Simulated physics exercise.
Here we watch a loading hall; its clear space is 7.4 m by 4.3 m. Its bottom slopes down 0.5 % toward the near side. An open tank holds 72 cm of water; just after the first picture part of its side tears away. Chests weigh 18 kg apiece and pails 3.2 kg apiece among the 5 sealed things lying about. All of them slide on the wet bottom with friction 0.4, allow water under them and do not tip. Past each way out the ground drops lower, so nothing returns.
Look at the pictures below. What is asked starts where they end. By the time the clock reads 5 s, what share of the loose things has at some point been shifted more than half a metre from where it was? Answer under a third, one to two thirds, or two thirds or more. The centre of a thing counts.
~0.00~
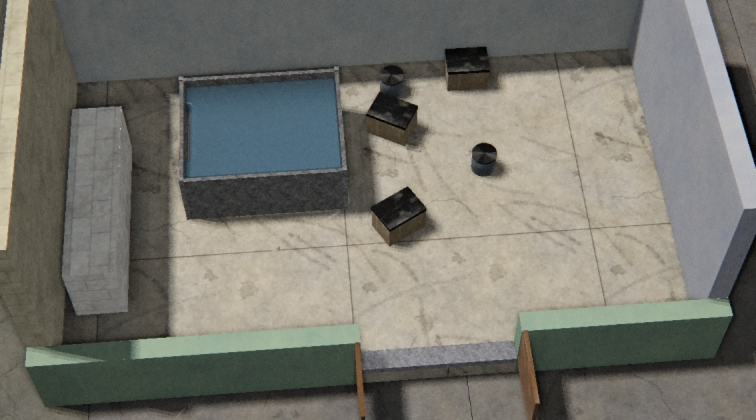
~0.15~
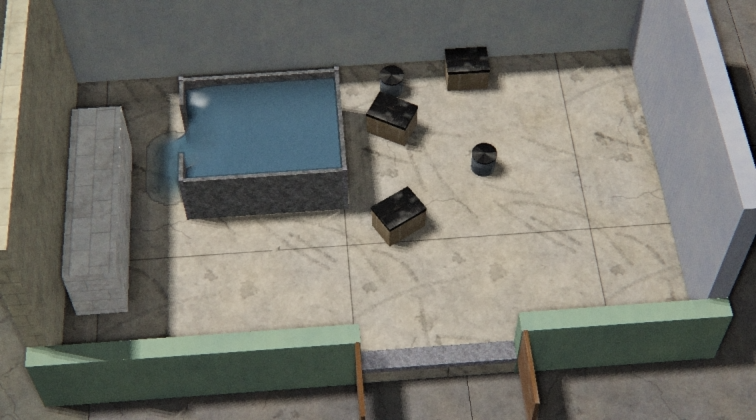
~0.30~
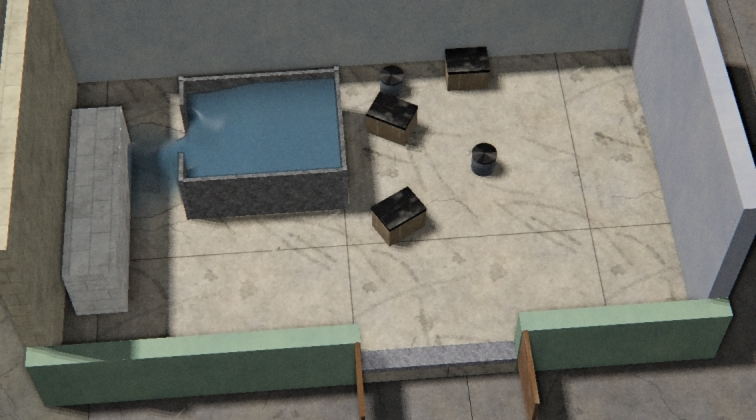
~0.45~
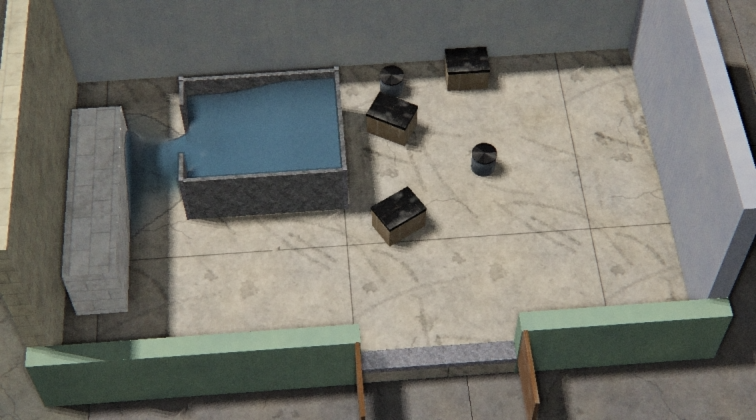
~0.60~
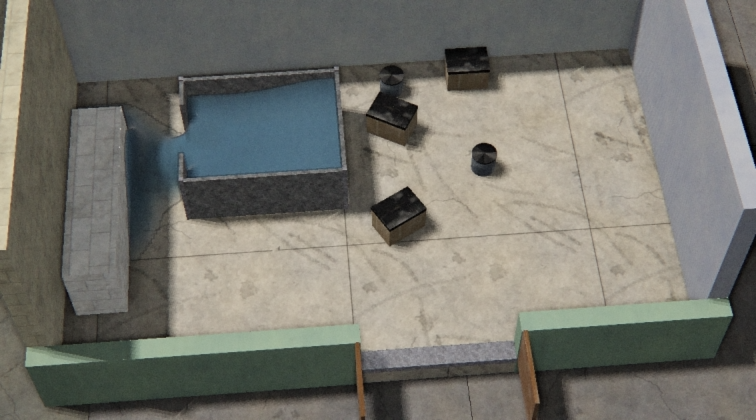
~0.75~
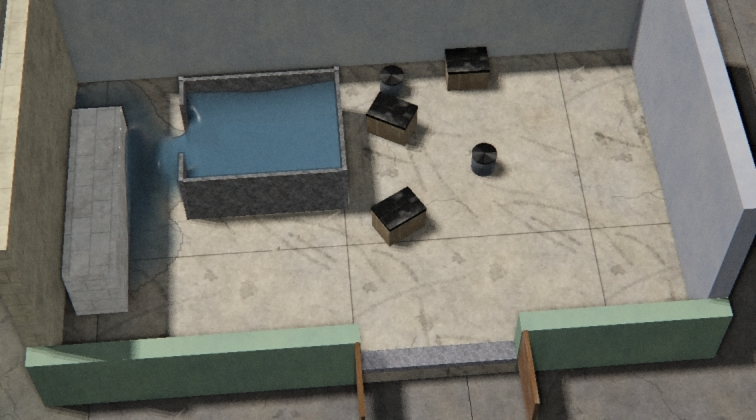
One to two thirds.
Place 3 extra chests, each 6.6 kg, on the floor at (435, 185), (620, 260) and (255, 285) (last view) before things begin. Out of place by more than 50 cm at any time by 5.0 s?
Order kept: Not that far; not that far; too far.
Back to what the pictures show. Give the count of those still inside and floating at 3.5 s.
The number is 1.
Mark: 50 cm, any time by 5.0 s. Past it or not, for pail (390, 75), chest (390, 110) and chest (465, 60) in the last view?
In that order: Exceeds it, then does not reach it, then exceeds it.
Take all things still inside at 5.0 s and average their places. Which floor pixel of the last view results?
It sits at about (463, 158).
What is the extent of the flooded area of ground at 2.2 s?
I'd estimate close to 12 m2.
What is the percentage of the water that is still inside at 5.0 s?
Still held: Near 98 %.
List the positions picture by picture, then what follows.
A chest at (399, 207) rests on the ground; a chest at (392, 110), on the bottom; water covers 2.8 m2; 0 of 5 have shifted, in the first picture.
A chest at (399, 207), on the bottom; a chest at (392, 110), on the bottom; water covers 3.3 m2; 0 of 5 have shifted, in the second picture.
A chest at (399, 207), on the bottom; a chest at (392, 110), on the bottom; water covers 3.8 m2; 0 of 5 have shifted, in the third picture.
A chest at (399, 207), on the bottom; a chest at (392, 110), on the bottom; water covers 4.2 m2; 0 of 5 have shifted, in the fourth picture.
A chest at (399, 207) rests on the ground; a chest at (392, 110) rests on the ground; 4.5 m2 under water; 0 of 5 have shifted, in the fifth picture.
A chest at (399, 207) rests on the ground; a chest at (392, 110) rests on the ground; 5.2 m2 under water; 0 of 5 have shifted, in the sixth picture.
After 1.1 s 0 of 5 are over 50 cm from their spots; 0 afloat.
After 2.2 s 0 of 5 are over 50 cm from their spots; 0 afloat.
After 3.5 s 1 of 5 are over 50 cm from their spots; 1 afloat.
After 5.0 s 2 of 5 are over 50 cm from their spots, and 2 have been at some point; 0 afloat.
